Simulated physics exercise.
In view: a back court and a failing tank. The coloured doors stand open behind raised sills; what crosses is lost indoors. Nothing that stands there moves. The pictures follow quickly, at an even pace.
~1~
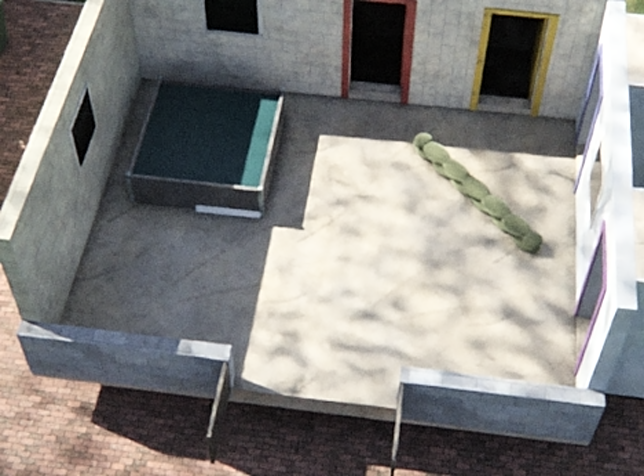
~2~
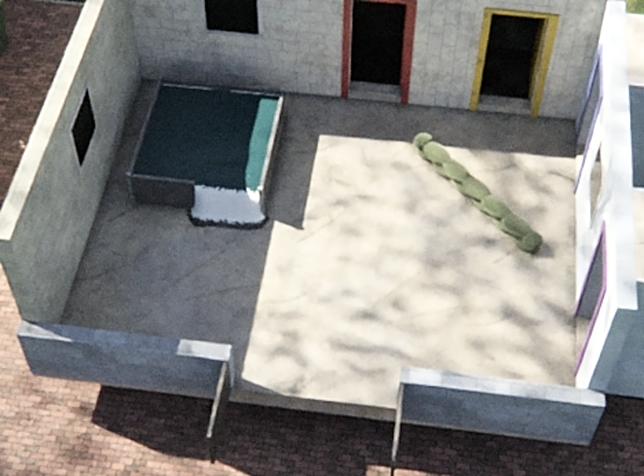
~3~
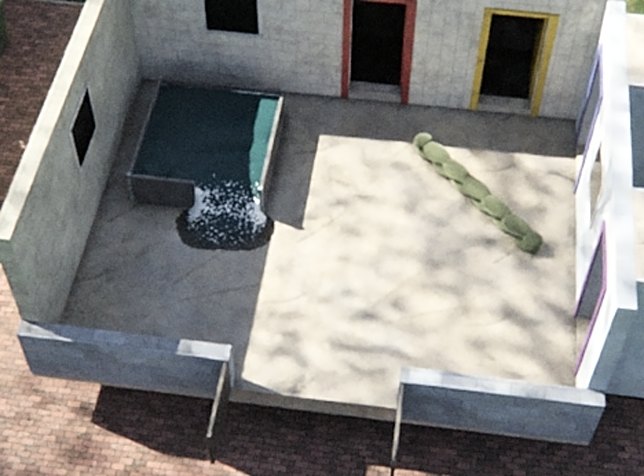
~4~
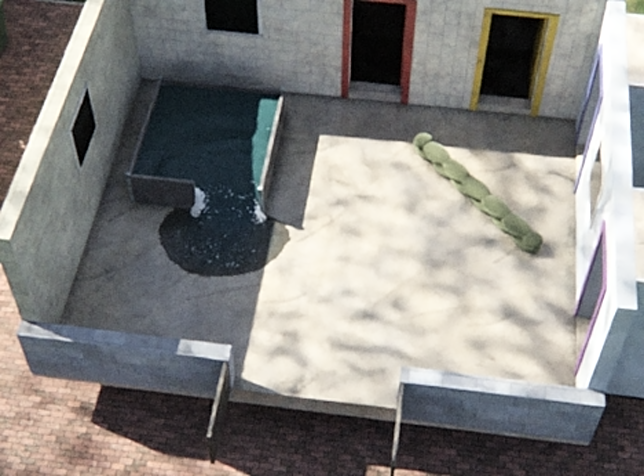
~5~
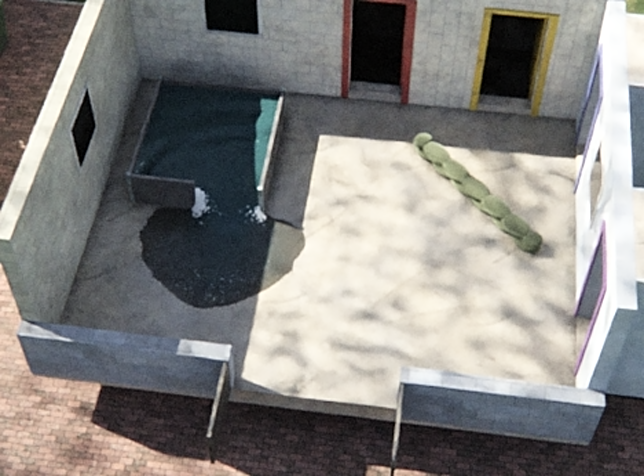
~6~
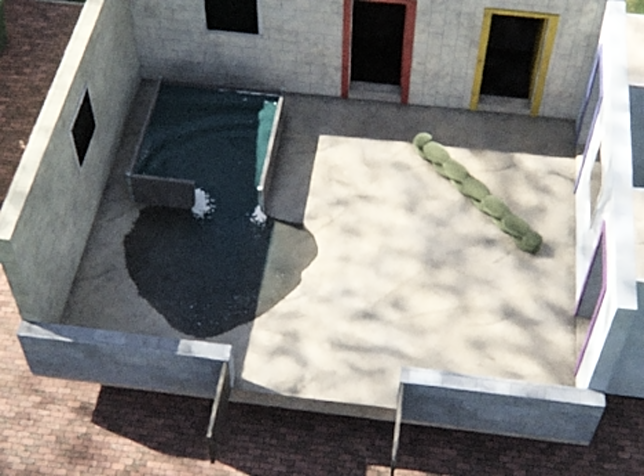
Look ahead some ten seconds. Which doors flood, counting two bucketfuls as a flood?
One by one: The purple door holds within the limit; the yellow door holds within the limit; the blue door holds within the limit; the red door holds within the limit.
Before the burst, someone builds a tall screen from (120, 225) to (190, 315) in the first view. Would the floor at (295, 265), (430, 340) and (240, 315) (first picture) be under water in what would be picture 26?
In turn: Awash, flooded, under water.
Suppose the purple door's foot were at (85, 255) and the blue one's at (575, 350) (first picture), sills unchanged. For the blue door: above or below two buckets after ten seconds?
Blue door stays under.
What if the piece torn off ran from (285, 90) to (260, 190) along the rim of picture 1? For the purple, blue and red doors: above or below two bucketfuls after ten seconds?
In short: The purple one takes more, the blue one goes over, the red one stays under.
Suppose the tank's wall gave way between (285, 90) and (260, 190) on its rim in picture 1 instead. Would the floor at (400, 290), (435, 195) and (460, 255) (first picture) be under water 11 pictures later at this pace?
In that order: Awash, under water, under water.
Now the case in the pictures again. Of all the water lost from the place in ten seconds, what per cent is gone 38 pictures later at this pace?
Close to 70 %.
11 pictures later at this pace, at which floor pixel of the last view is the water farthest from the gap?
I would point to (389, 392).
A moment on, water covers 20 % of the floor; the purple door not reached, the yellow door not reached, the blue door not reached, the red door not reached.
Next, water covers 30 % of the floor; the purple door not reached, the yellow door not reached, the blue door not reached, the red door not reached.
Then, water covers 35 % of the floor; the purple door not reached, the yellow door not reached, the blue door not reached, the red door not reached.
Later, water covers 50 % of the floor; the purple door wet at the sill, nothing in, the yellow door not reached, the blue door not reached, the red door not reached.
In the end, water covers 65 % of the floor; the purple door wet at the sill, nothing in, the yellow door not reached, the blue door not reached, the red door wet at the sill, nothing in.
